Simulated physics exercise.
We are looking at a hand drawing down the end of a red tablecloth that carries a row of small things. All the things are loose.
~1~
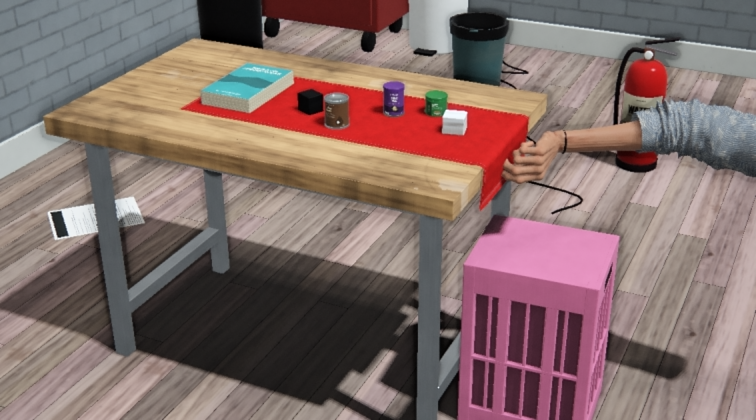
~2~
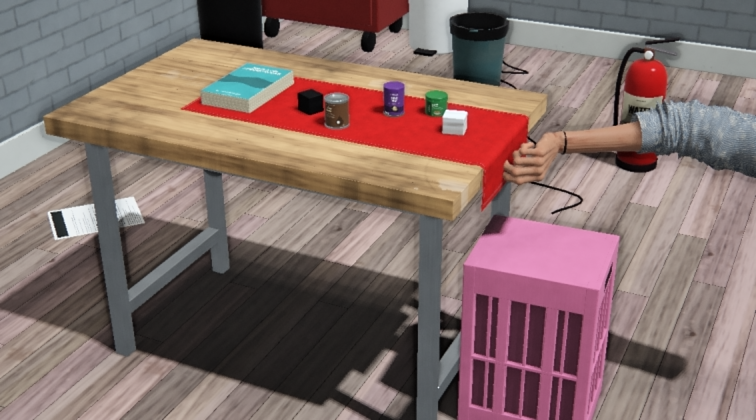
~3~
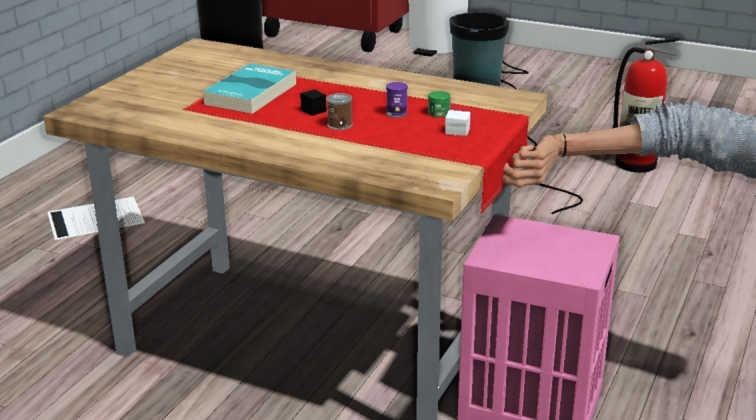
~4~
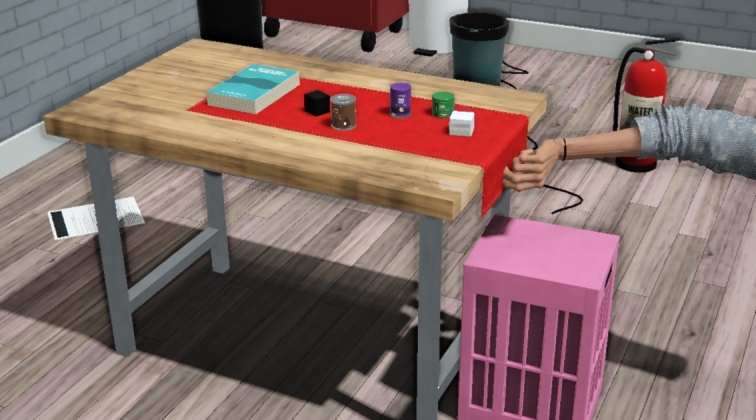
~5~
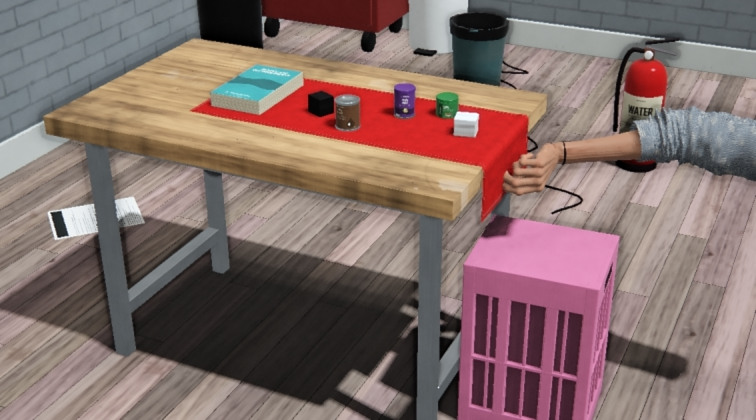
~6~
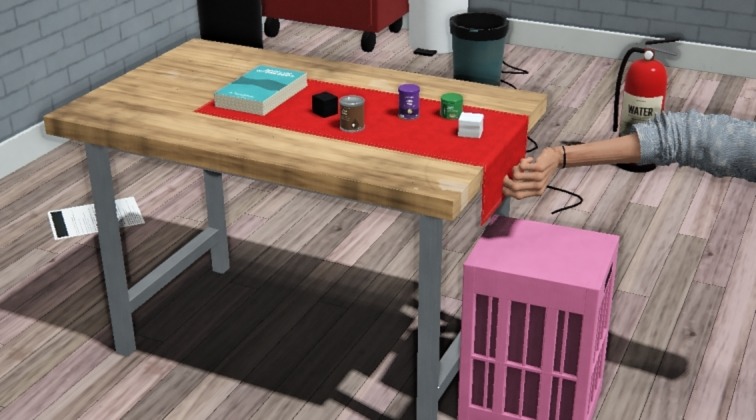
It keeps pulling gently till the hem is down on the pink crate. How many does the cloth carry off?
The answer is one.
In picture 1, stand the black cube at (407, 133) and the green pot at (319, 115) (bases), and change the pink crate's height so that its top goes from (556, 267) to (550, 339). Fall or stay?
The black cube tumbles off; the green pot survives.
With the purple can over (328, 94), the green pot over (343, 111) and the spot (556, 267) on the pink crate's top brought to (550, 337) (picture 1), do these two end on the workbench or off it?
The purple can holds on; the green pot remains up.
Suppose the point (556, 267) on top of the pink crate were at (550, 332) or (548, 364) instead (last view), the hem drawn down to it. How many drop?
Then 3 and 4.
Soon after, hem near (504, 220); all still up.
After that, hem on the crate; white cube gone.
In the end, hem on the crate; white cube gone. Over the edge go one.
